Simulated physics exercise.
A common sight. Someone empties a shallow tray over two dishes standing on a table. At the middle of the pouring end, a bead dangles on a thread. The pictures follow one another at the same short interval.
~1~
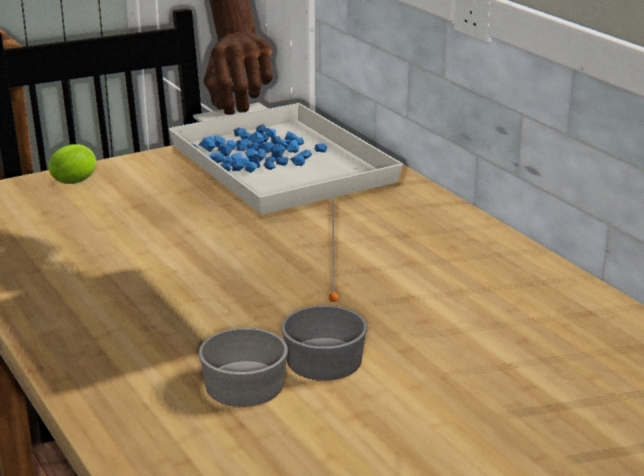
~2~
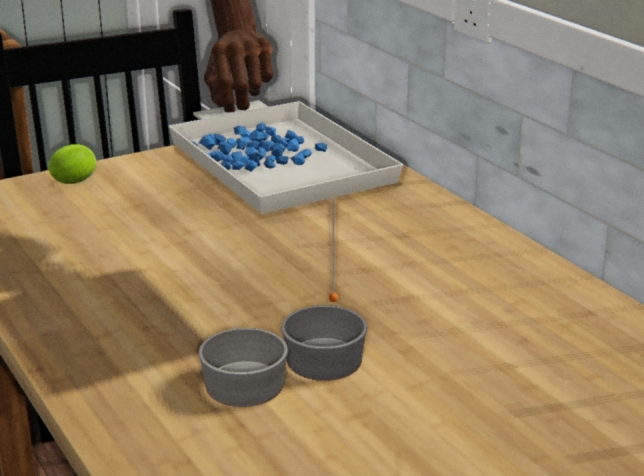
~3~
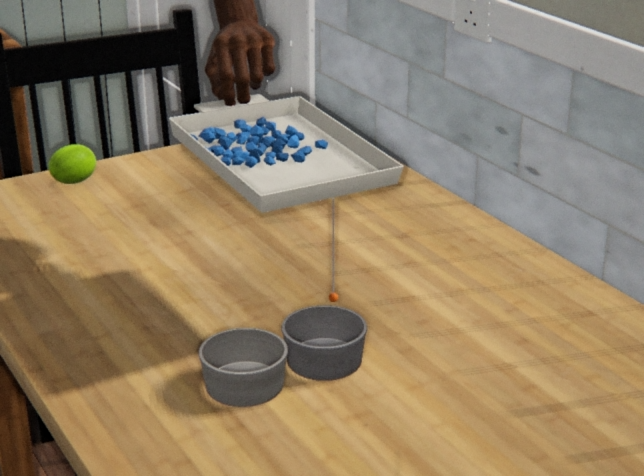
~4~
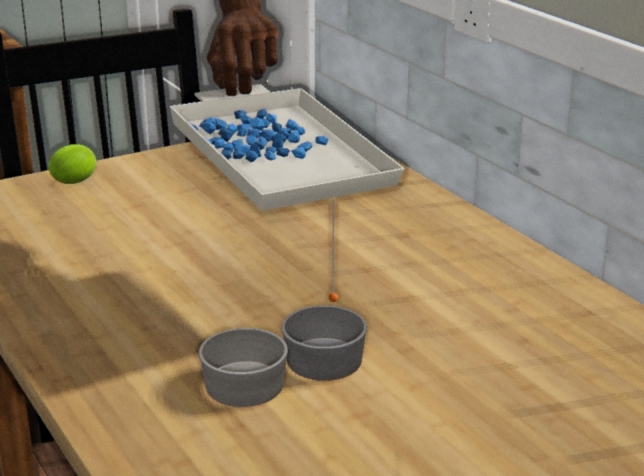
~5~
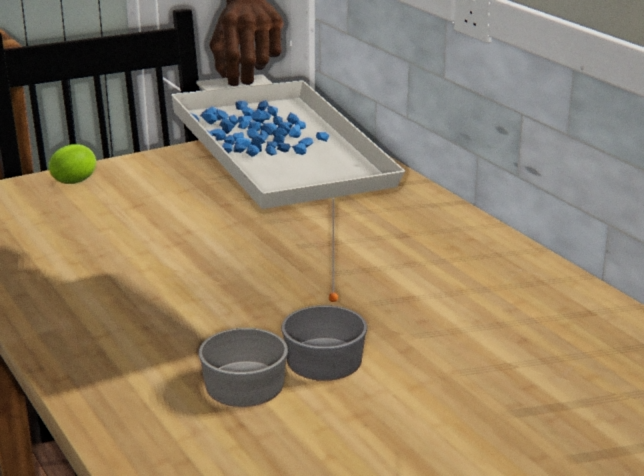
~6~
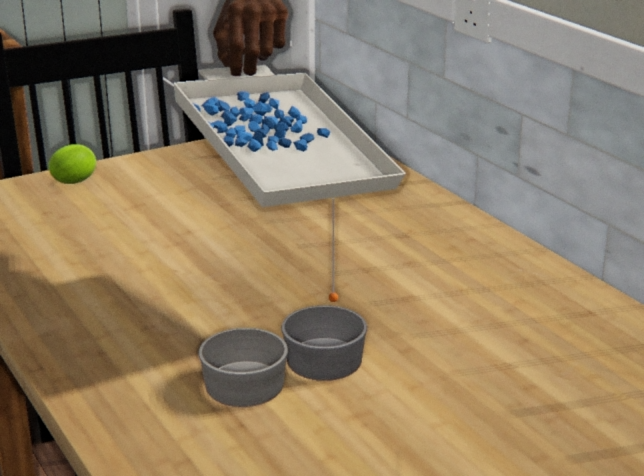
A hand at the back slowly raised the far end of a pale, shallow tray holding blue stones, its front edge dipping slightly to the right, while two gray dishes and a hanging bead stayed still.
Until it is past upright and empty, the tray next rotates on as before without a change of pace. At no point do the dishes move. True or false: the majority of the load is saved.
False.
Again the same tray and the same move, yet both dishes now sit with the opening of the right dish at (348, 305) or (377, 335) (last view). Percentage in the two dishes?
You'd get near 10 per cent and afterwards near 10 per cent.
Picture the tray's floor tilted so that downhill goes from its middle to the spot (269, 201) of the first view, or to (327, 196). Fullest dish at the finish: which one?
The first place favours the left of the two, the second the right of the two.
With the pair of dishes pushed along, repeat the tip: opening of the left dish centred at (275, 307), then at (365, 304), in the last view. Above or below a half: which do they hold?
Short of half, then the bulk of it.
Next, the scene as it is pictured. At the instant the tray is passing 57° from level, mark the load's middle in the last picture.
Roughly at (364, 172).
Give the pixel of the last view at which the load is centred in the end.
Last view, centre at rest - approx. (414, 343).
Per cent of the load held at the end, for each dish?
Result - left dish: 0 %; right dish: 0 %.
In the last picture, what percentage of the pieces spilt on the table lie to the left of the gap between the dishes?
Estimate: About 0 in every hundred.
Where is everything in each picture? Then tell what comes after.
In the first frame, corners of the pouring end near (262, 195) and (398, 164), level; middle of the load near (253, 148), aquarium stones; left dish near (263, 384); right dish near (345, 359); bead on its thread near (333, 297).
In the second frame, corners of the pouring end near (262, 195) and (398, 164), level; middle of the load near (253, 147).
In the third frame, corners of the pouring end near (263, 194) and (399, 165), tipped barely, lowest at the right corner; middle of the load near (253, 142).
In the fourth frame, corners of the pouring end near (264, 192) and (399, 168), tipped a little, lowest at the right corner; middle of the load near (253, 135).
In the fifth frame, corners of the pouring end near (265, 191) and (400, 170), tipped a little, lowest at the right corner; middle of the load near (254, 127).
In the sixth frame, corners of the pouring end near (266, 189) and (401, 172), tipped a little, lowest at the right corner; middle of the load near (254, 127); left dish near (263, 384); right dish near (345, 359).
Shortly afterwards, tray tipped steeply; all but a few on the tray; only a few in the air.
Next, tray tipped right over; near two thirds on the tray; a little outside both; near a quarter in the air.
Some moments later, tray tipped past a quarter turn; the whole lot outside both.
In the end, tray tipped past a quarter turn; none at all in the left dish; none at all in the right dish; the whole lot outside both.
